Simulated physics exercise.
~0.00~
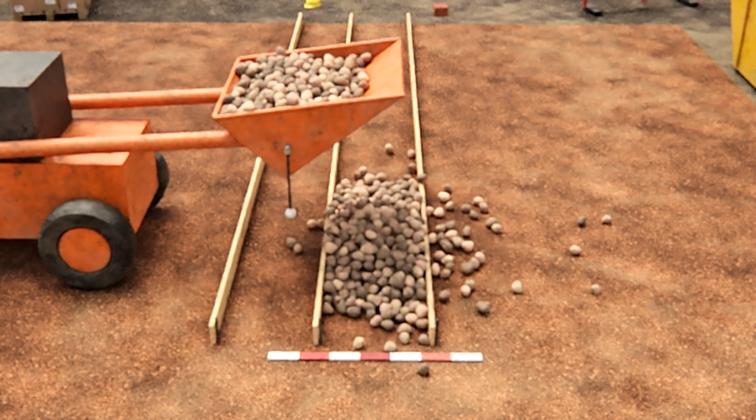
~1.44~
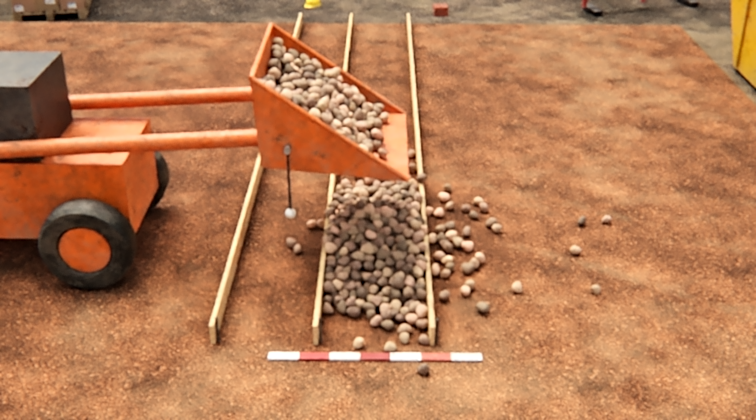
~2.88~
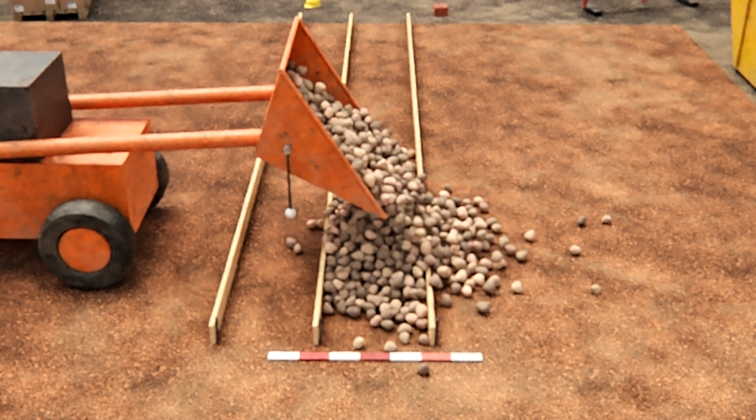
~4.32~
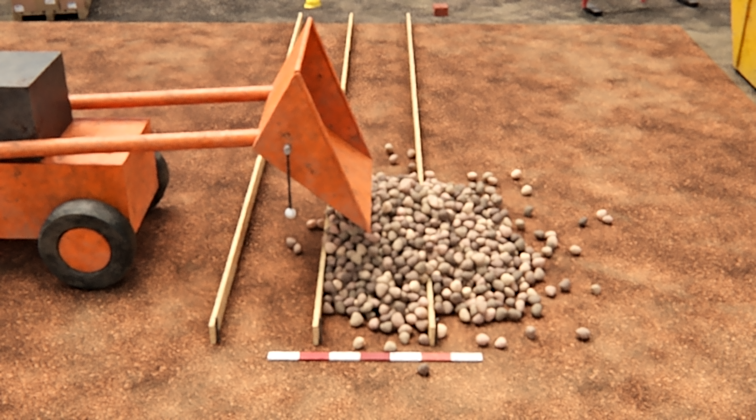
An orange loader's bucket, full of brownish stones, tipped forward to the right and poured them onto a pile already lying between two planks, and the stones spilled over the right-hand plank into a wide heap, leaving the bucket steeply tilted and looking empty.
